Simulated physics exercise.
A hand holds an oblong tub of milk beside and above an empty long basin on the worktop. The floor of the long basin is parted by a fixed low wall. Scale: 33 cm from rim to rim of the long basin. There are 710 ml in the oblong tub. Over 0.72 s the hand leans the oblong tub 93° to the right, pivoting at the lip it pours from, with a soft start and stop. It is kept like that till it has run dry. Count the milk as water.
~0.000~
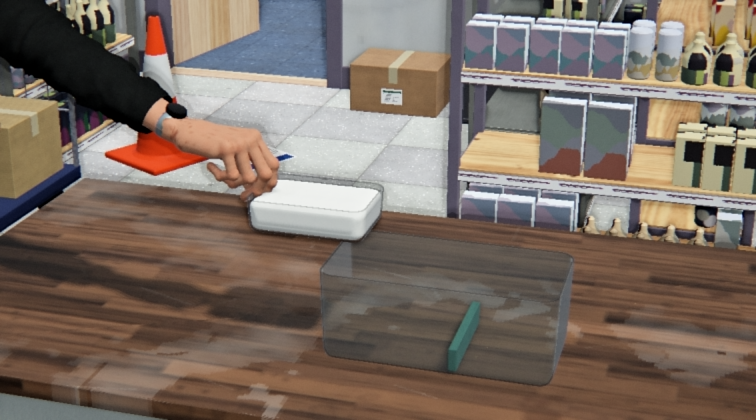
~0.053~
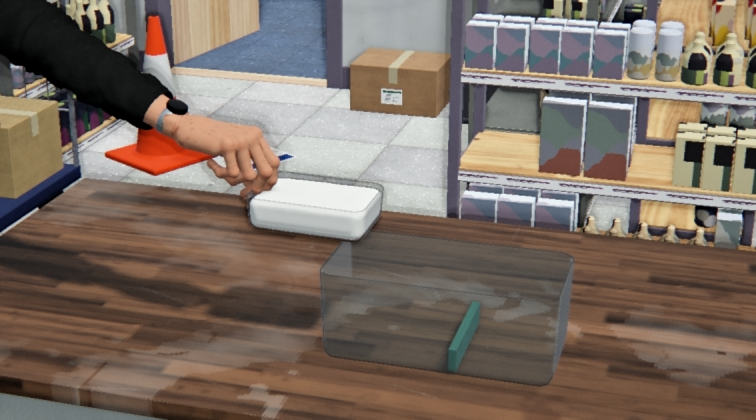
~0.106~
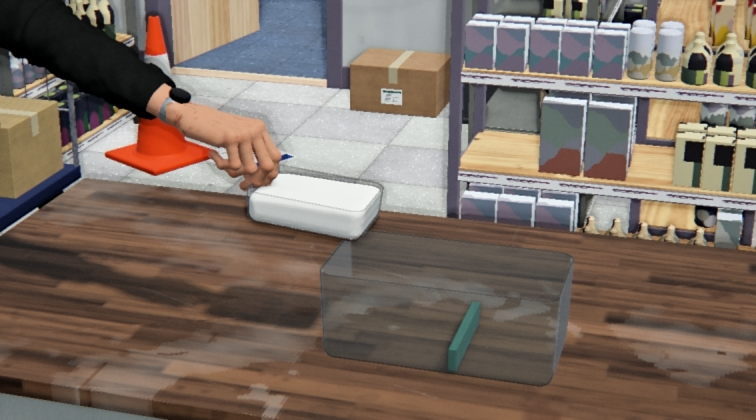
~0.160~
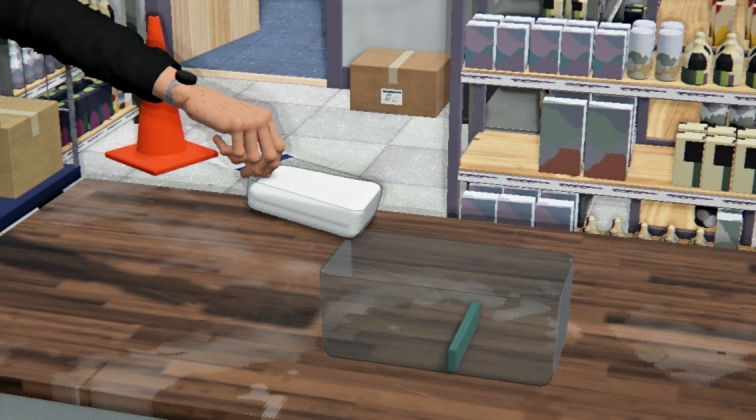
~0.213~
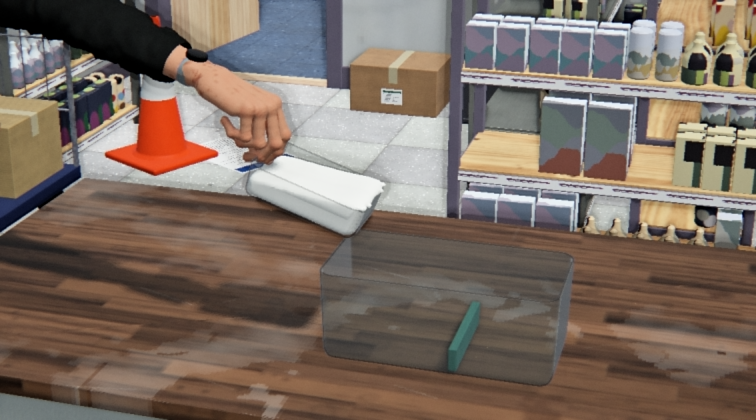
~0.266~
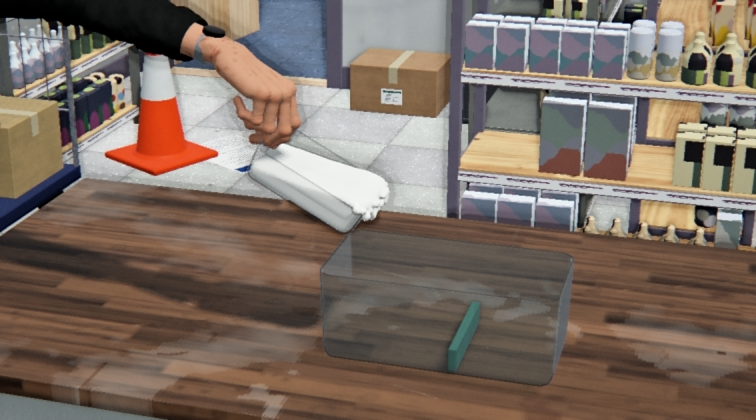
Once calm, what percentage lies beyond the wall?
The far part has some 44 per cent.
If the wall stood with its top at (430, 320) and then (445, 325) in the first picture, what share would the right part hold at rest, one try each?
In turn about 70 and 65 per cent.
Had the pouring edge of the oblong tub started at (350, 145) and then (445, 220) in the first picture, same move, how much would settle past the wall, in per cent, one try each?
First 35, then 70 per cent.
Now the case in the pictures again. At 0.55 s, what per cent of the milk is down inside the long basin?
Some 34 per cent.
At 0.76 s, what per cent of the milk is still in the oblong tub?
Some 1 per cent.
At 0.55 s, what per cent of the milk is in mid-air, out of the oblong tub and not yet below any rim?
Some 56 per cent.
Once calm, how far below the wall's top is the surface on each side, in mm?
Some 22 mm on the left and 18 mm on the right.
Then, 0.55 s in, the tilt is 81° and 12 per cent is still to pour, 33 is left of the wall and 0 right of it.
Then, 0.76 s in, the tilt is 93° and 1 per cent is still to pour, 43 is left of the wall and 51 right of it.
Then, 0.98 s in, the tilt is 93° and 0 per cent is still to pour, 49 is left of the wall and 45 right of it.
Then, 1.22 s in, the tilt is 93° and 0 per cent is still to pour, 51 is left of the wall and 44 right of it.
Finally, 51 per cent lies left of the wall, 44 right of it and 5 outside.
